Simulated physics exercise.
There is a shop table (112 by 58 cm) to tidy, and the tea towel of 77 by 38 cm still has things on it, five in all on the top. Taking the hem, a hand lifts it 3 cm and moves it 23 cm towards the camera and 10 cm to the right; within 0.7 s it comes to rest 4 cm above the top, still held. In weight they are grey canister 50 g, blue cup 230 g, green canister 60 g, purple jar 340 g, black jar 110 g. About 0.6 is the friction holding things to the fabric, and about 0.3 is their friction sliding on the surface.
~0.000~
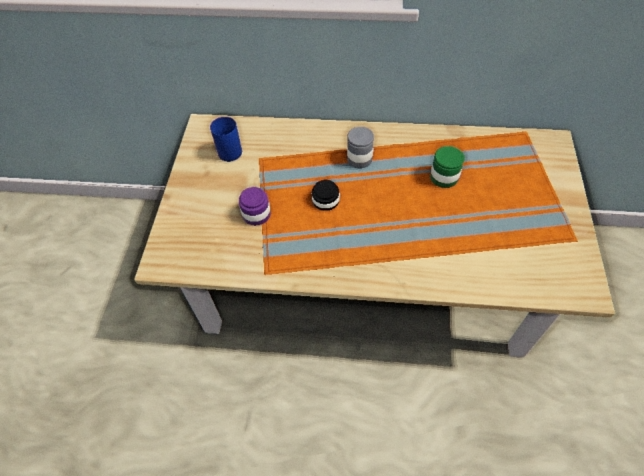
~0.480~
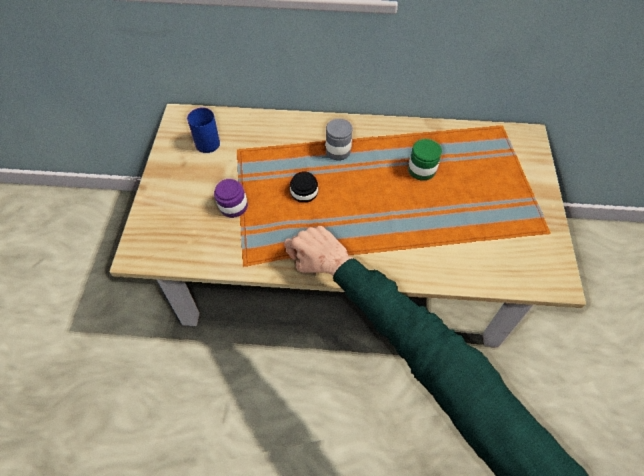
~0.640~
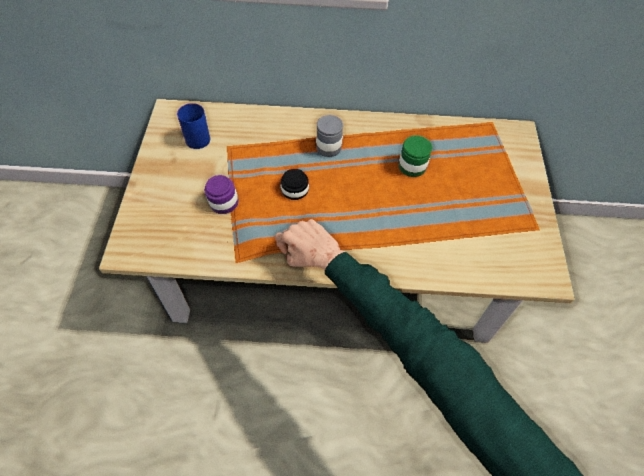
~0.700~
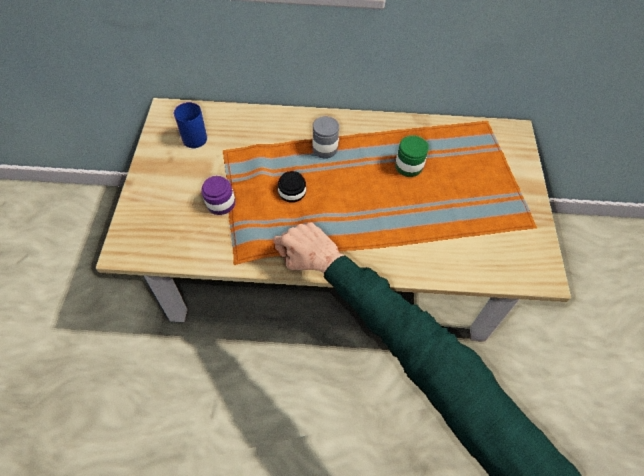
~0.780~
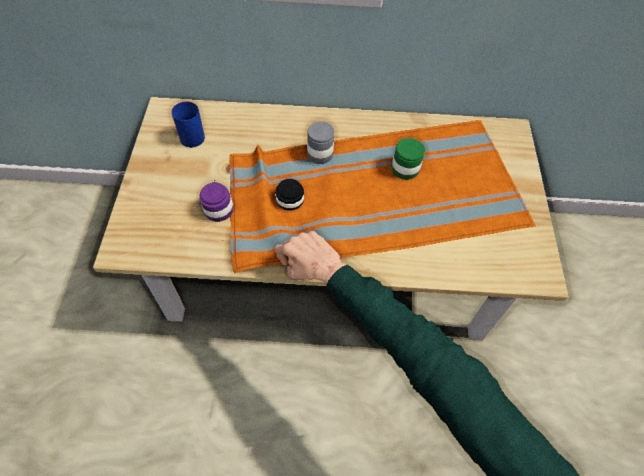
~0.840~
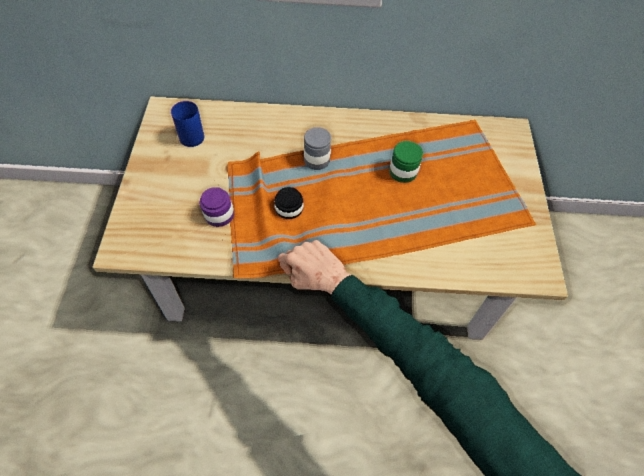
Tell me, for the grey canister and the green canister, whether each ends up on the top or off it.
They end like this: The grey canister ends on the top; the green canister ends on the top.
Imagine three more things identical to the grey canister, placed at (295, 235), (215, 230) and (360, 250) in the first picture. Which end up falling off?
Off the top, still on top, off the top.
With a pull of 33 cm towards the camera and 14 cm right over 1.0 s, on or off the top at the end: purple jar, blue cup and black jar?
So the purple jar does not fall, the blue cup does not fall, and the black jar comes down.
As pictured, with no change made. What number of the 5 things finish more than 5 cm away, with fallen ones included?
I make it 4.
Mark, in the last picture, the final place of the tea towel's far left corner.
It ends up approximately at (236, 226).
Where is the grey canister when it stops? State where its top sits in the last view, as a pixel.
It comes to rest close to (307, 193).
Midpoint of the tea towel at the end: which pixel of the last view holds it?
Close to (371, 241) in pixels.
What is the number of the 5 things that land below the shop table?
Total: 0.
After 1.0 s, 95 % of the tea towel is still over the top; grey canister 12 cm off its start, green canister 7 cm off its start, black jar 14 cm off its start.
After 1.1 s, 85 % of the tea towel is still over the top; grey canister 18 cm off its start, green canister 11 cm off its start, black jar 20 cm off its start.
After 1.2 s, 80 % of the tea towel is still over the top; grey canister 22 cm off its start at (305, 186), green canister 14 cm off its start at (401, 183), black jar 25 cm off its start at (293, 260).
After 1.3 s, 80 % of the tea towel is still over the top; grey canister 24 cm off its start, green canister 15 cm off its start, black jar 27 cm off its start.
After 2.9 s, 75 % of the tea towel is still over the top; grey canister 24 cm off its start at (307, 193), green canister 15 cm off its start at (402, 188), black jar 27 cm off its start at (295, 269), purple jar 8 cm off its start at (216, 208).
